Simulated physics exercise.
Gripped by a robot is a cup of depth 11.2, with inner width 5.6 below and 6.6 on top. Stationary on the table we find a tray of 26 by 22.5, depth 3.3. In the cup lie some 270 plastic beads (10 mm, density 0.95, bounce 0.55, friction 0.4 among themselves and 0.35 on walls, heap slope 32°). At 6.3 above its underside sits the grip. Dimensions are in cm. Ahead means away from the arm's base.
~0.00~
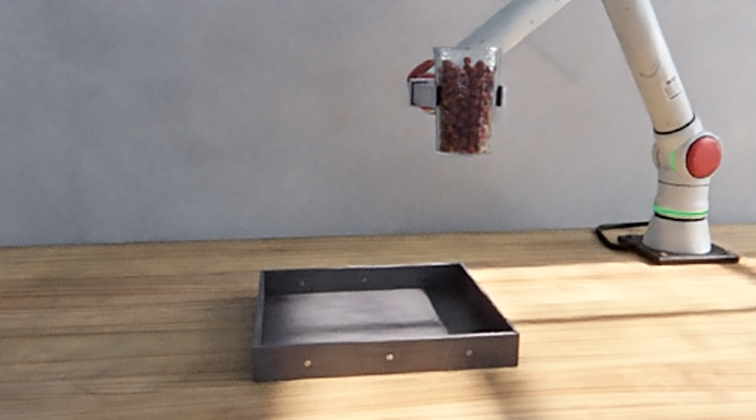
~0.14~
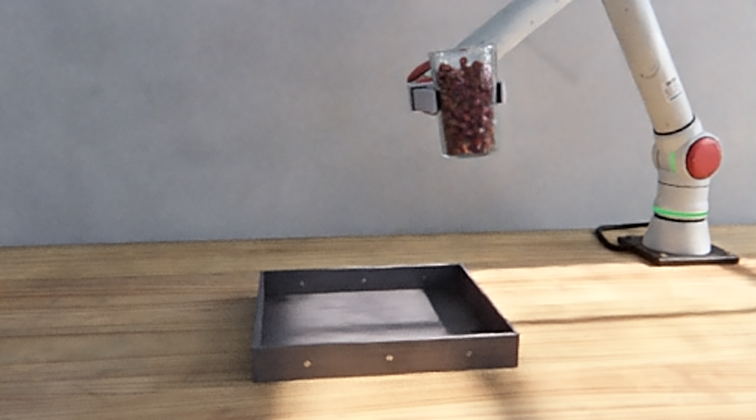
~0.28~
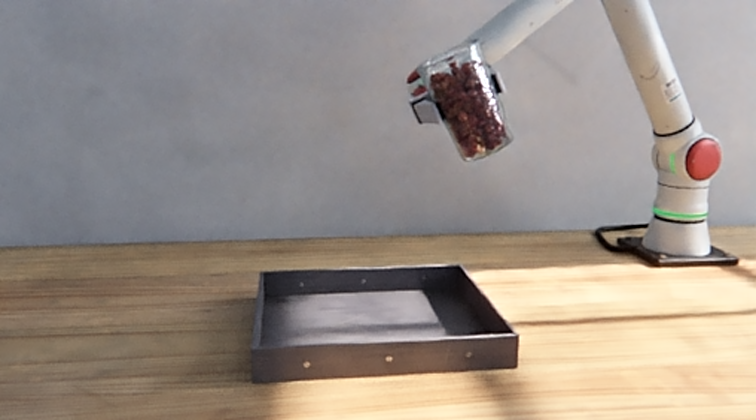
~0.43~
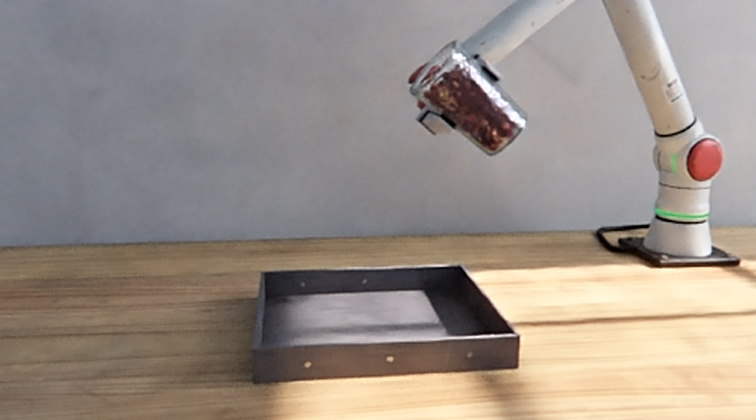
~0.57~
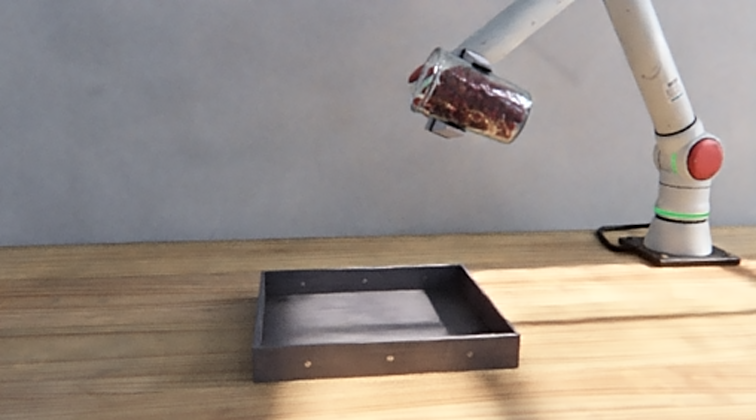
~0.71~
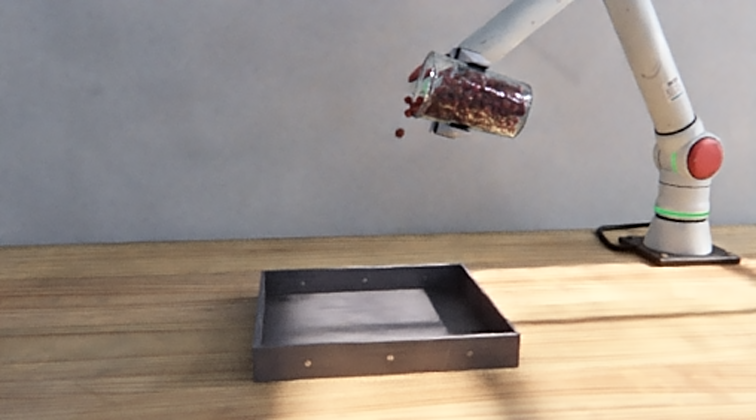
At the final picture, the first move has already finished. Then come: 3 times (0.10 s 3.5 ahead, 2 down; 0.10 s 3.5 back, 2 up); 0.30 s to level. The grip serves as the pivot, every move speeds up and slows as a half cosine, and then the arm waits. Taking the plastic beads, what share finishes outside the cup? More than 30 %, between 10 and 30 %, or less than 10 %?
More than 30 %.
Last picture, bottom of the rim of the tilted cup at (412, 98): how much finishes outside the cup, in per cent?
About 15 %.
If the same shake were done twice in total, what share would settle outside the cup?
Roughly 30 in a hundred.
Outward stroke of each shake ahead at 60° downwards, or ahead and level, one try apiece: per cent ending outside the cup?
Estimates, in order: 20 % then 60 %.
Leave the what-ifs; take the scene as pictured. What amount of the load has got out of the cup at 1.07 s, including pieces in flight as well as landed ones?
20 %.
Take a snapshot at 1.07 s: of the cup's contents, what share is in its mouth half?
Mouth half share: Roughly 60 %.
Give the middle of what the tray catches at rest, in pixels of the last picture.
Near pixel (329, 324).
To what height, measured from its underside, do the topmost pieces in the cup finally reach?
Height at rest: About 7.5 centimetres.
After 1.07 s, tilted 75° forward, highest piece 27 above the table; 219 in the cup, 33 in the tray, 19 in flight or on a rim.
After 1.43 s, tilted 49° forward, highest piece 28 above the table; 169 in the cup, 67 in the tray, 5 on the table or floor, 30 in flight or on a rim.
After 1.81 s, level, highest piece 28 above the table; 167 in the cup, 92 in the tray, 11 on the table or floor, 1 in flight or on a rim.
After 2.86 s, level, highest piece 27 above the table; 167 in the cup, 93 in the tray, 11 on the table or floor.
In the end, 167 in the cup, 93 in the tray, 11 on the table or floor. That is 38 % outside the cup.
